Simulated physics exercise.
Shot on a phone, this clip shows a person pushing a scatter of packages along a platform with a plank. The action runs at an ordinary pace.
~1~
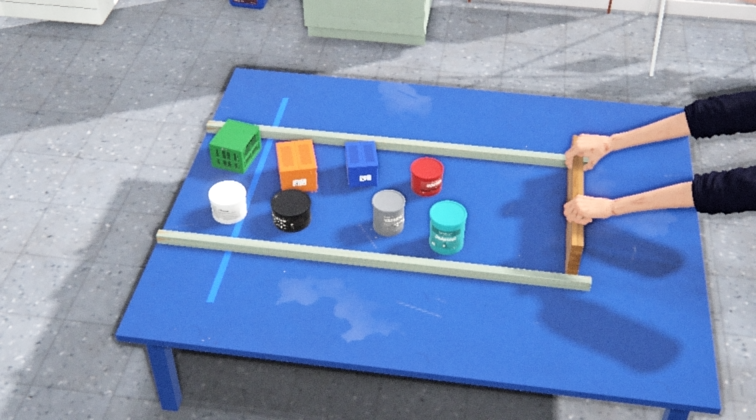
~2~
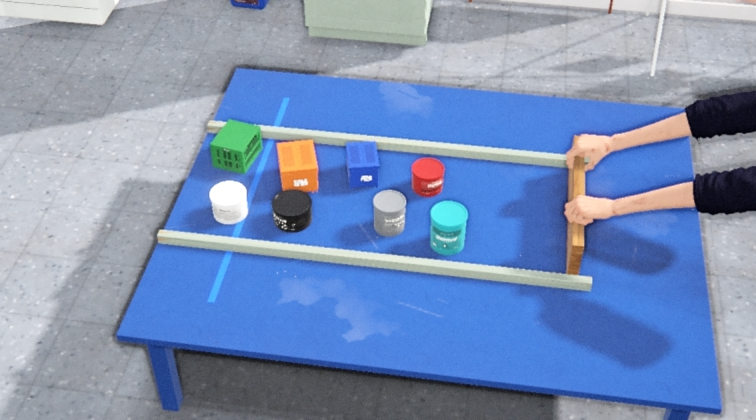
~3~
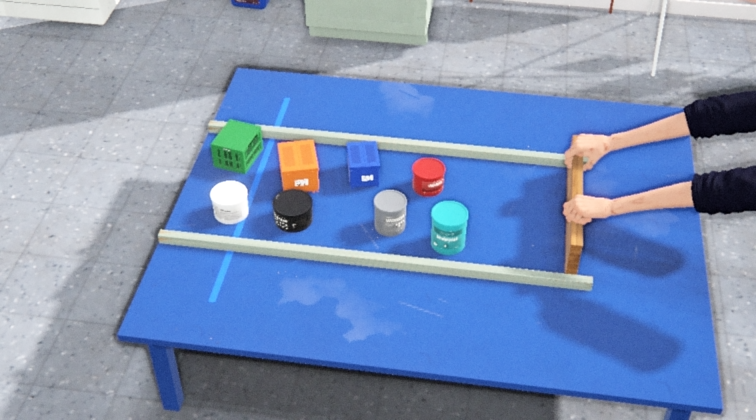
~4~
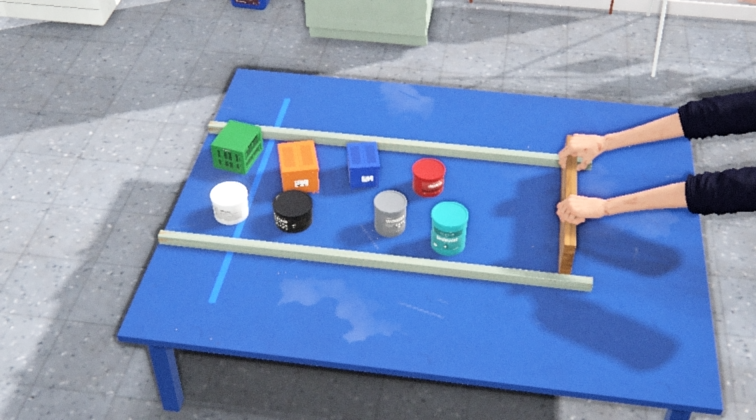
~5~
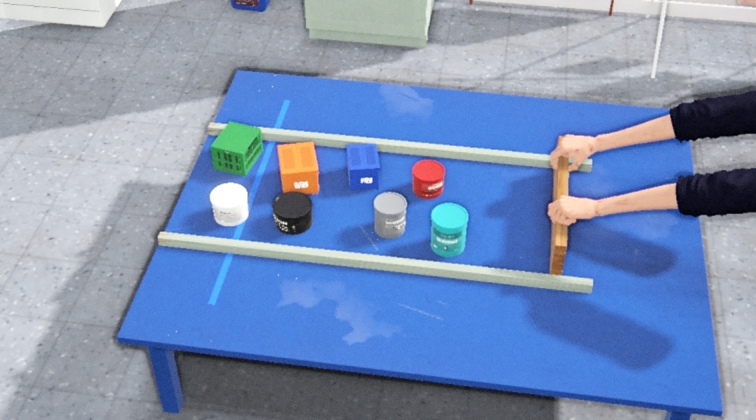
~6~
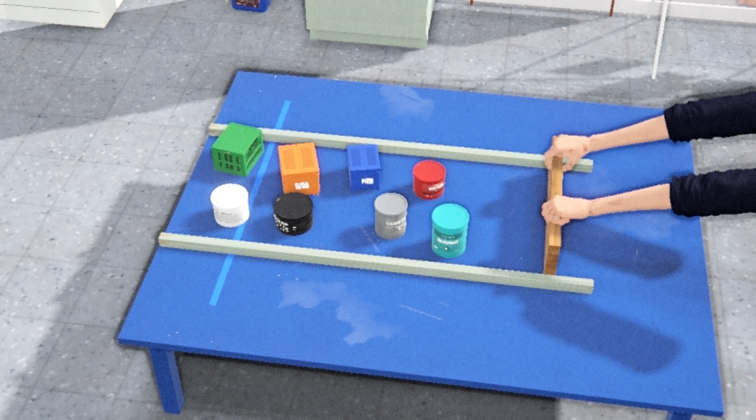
Two hands slide a wooden plank slightly left between rails on a blue table holding colourful containers.
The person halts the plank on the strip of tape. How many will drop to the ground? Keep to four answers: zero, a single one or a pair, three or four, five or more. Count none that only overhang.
Just one, or two at most, falls.
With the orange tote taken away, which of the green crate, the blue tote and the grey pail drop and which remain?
The green crate survives; the blue tote remains up; the grey pail stays on.
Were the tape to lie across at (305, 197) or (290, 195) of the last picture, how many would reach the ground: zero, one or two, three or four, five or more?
With the tape at the first spot it's none at all, and at the second it's none at all.
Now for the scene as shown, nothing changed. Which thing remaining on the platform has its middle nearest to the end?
Foremost, the green crate.
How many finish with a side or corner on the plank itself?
4 in contact.
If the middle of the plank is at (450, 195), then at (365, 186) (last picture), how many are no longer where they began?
So far 1, and 5 at the second.
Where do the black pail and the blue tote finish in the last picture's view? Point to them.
You'll find the first one at (200, 203) and the second at (251, 139).
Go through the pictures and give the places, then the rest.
Green crate (236, 146); white pail (228, 203); orange tote (297, 167); plank (575, 205); tape (252, 189), in the first picture.
White pail (229, 203); blue tote (362, 165), in the second picture.
Orange tote (299, 168); plank (574, 204), in the third picture.
Green crate (237, 147); red pail (428, 178), in the fourth picture.
White pail (230, 205); turquoise pail (449, 231), in the fifth picture.
Green crate (238, 150); white pail (231, 206); orange tote (299, 171); plank (554, 205); tape (254, 192), in the sixth picture.
A little later, none off yet; green crate at rest near (238, 150); white pail at rest near (231, 206); orange tote at rest near (299, 171).
Next, none off yet; green crate moving near (236, 149); white pail shifted a little near (218, 204); orange tote shifted about its own width near (267, 172).
When it is over, the number that fall off is one or two; down, white pail.
